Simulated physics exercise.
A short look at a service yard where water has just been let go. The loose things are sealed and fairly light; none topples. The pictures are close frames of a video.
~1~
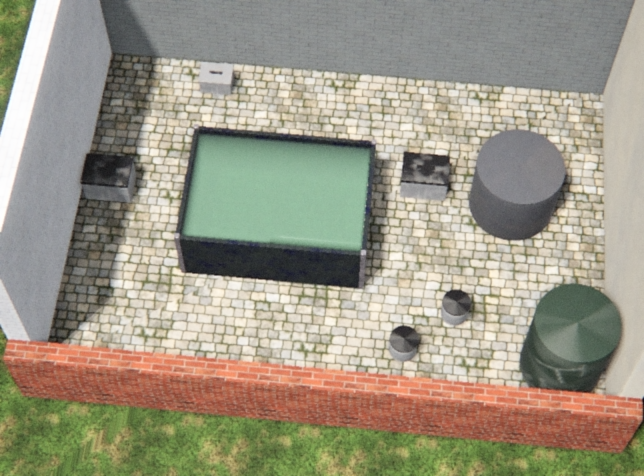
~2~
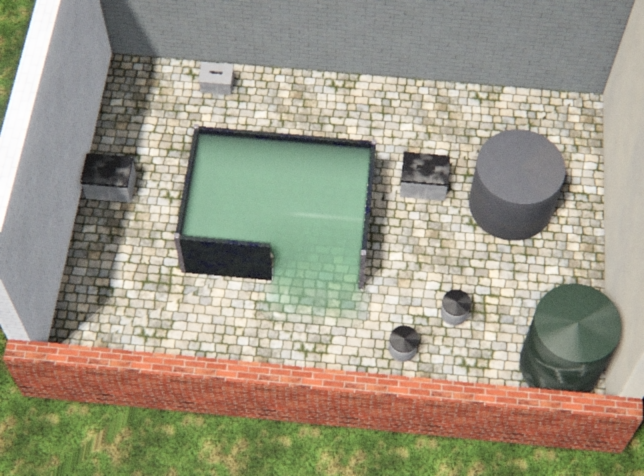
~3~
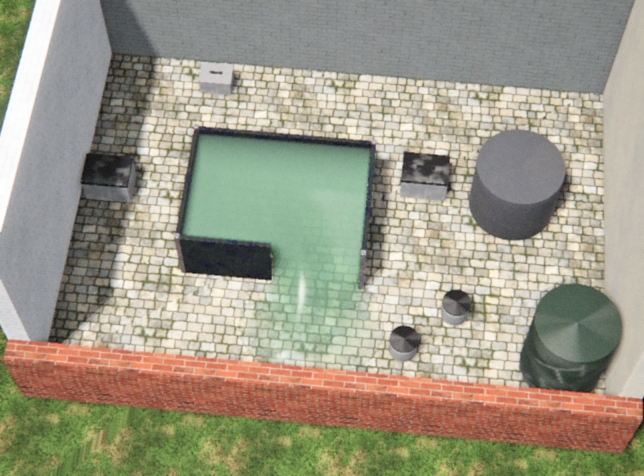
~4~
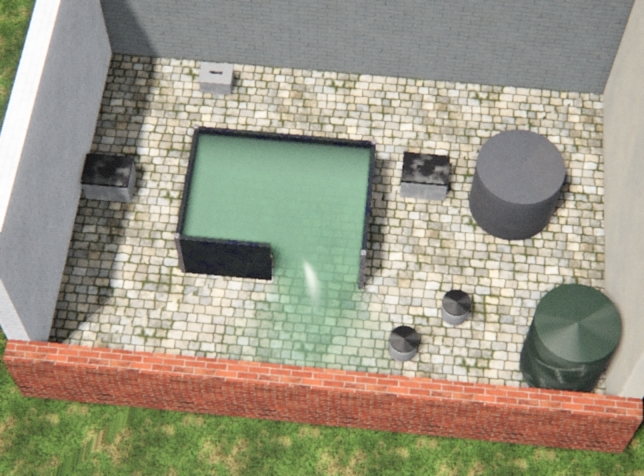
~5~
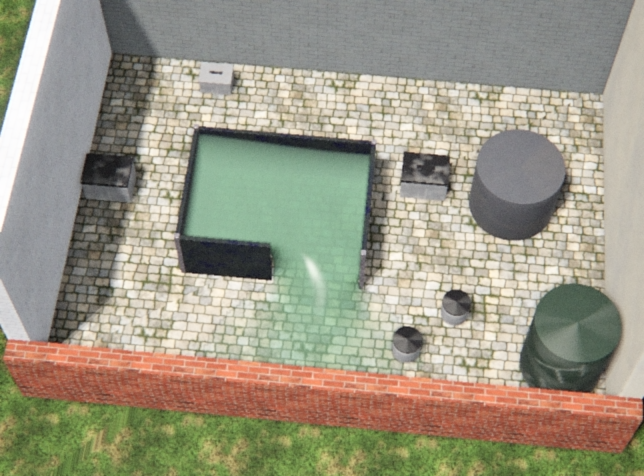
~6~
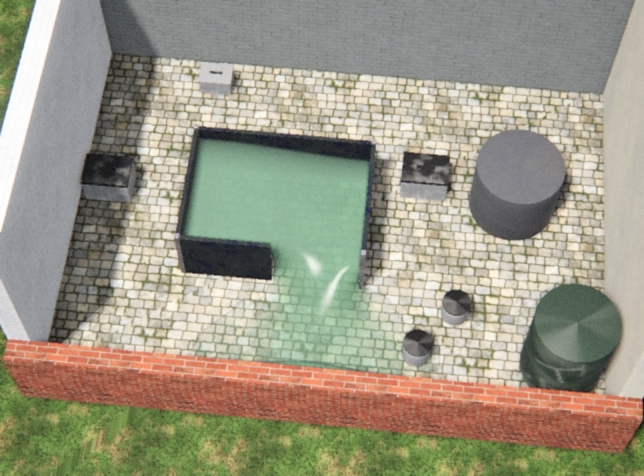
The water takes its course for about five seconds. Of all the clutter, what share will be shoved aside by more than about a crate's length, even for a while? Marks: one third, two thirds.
That comes to two thirds or more.
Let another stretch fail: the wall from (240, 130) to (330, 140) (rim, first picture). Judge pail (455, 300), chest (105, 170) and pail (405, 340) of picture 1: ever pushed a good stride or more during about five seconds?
In that order: Moved that far, that far or more, short of that.
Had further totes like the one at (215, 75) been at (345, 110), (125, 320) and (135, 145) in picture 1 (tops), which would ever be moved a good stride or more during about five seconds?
As listed: Not that far, shifted that much, that far or more.
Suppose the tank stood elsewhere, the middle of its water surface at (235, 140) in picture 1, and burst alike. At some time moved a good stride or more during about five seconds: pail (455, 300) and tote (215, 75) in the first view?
In that order: Swept aside, less than that.
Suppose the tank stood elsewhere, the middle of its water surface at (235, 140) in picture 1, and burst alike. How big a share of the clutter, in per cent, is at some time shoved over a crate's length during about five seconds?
Some 80 per cent.
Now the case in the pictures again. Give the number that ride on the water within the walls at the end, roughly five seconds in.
The number is 4.
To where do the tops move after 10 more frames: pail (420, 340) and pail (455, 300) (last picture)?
Roughly at (482, 231) and (456, 274).
A moment on, 1 of 5 are well off their spots; 0 afloat.
Next, 1 of 5 are well off their spots; 0 afloat.
Later, 3 of 5 are well off their spots; 1 afloat.
In the end, 4 of 5 are well off their spots, and 4 have been at some point; 4 afloat.
